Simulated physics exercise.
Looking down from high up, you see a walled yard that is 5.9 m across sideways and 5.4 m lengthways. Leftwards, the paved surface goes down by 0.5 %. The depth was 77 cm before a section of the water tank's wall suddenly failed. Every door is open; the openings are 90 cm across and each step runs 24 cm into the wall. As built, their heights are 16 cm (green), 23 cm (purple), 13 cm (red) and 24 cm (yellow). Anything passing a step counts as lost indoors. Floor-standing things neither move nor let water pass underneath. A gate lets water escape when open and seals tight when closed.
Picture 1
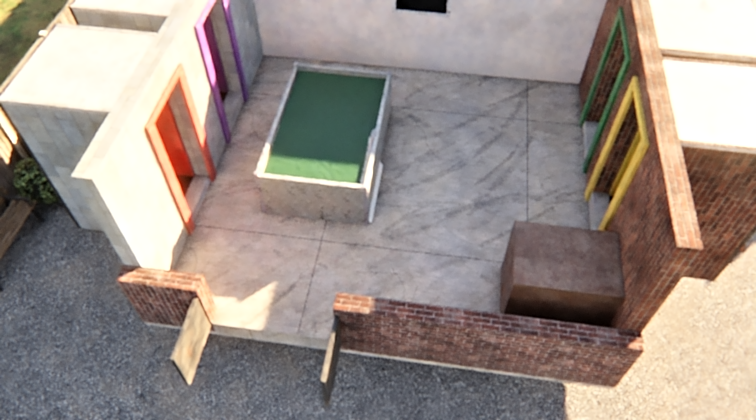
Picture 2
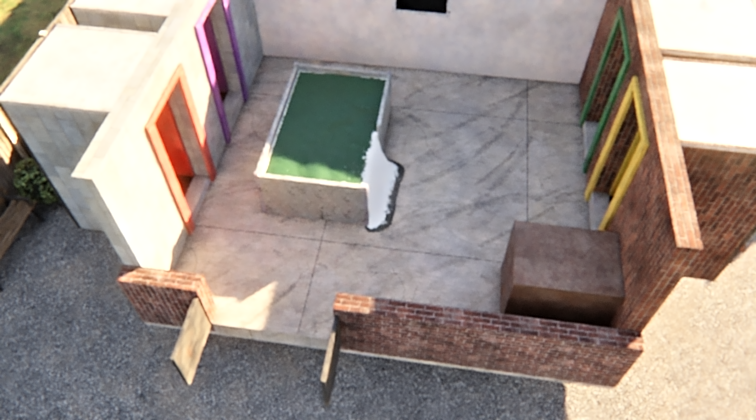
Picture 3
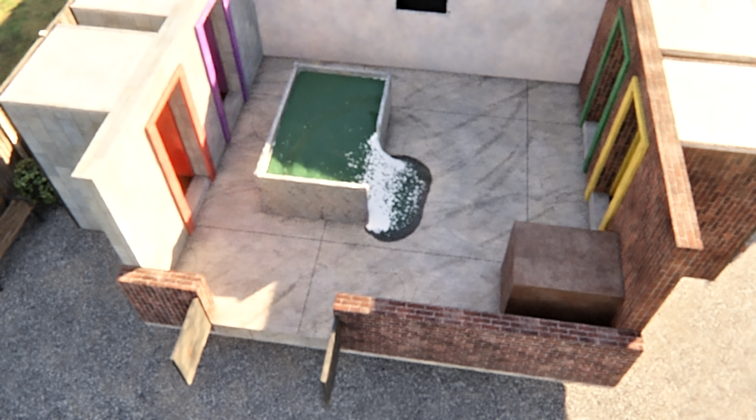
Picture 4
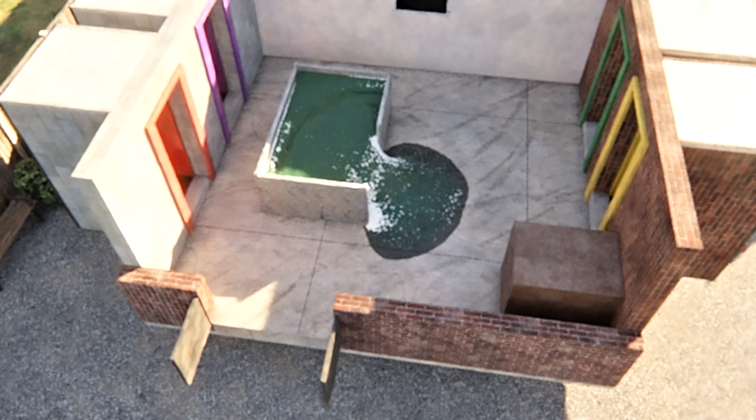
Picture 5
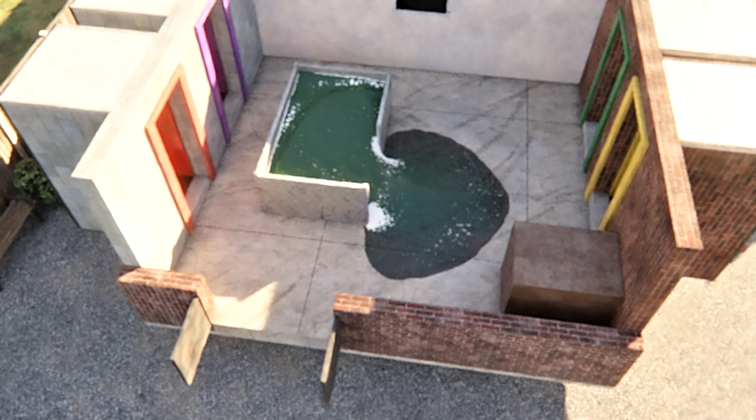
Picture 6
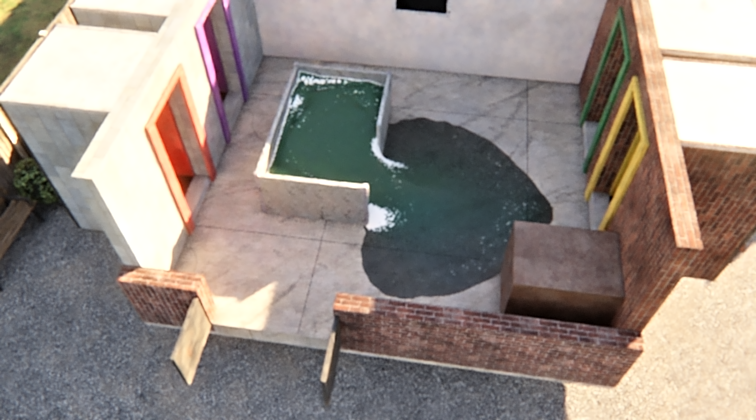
Green water pours from the right side of a raised tank and spreads across the paved yard.
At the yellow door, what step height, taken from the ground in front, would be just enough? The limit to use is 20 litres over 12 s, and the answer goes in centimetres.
29 cm.
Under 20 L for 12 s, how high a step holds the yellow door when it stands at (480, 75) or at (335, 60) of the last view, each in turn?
You'd want roughly 11.5 cm there first, then roughly 10.0 cm.
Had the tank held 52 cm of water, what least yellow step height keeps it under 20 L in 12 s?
About 18 centimetres.
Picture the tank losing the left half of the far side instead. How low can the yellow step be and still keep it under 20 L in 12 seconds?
Roughly 7.0 cm.
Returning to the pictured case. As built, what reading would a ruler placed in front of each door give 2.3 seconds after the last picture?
In cm - green: 18, purple: 0, red: 0, yellow: 24.
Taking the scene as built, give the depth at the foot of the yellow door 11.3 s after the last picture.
Lab note: Depth approx. 5.5 cm.
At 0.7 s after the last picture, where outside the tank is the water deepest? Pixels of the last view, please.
At about pixel (585, 274).
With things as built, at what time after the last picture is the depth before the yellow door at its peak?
The level tops out near 1.0 seconds.
Then, 0.7 s after the last picture water covers 40 % of the floor, deepest (50 cm) near (585, 274); 31 cm at the yellow door, 6 litres in over its 24 cm step.
Then, 2.3 s after the last picture water covers 50 % of the floor, deepest (31 cm) near (591, 357); 24 cm at the yellow door, 49 litres in over its 24 cm step.
Then, 11.3 s after the last picture water covers 95 % of the floor, deepest (14 cm) near (260, 66); 5 cm at the yellow door, 52 litres in over its 24 cm step.
At the yellow door as built, the water peaked near 36 cm, 1.1 s after the last picture.
With a step of 25 cm, 43 litres would have come in within the 12 s; with 33.5 cm, 4 litres. So under 20 litres takes about 29 cm.
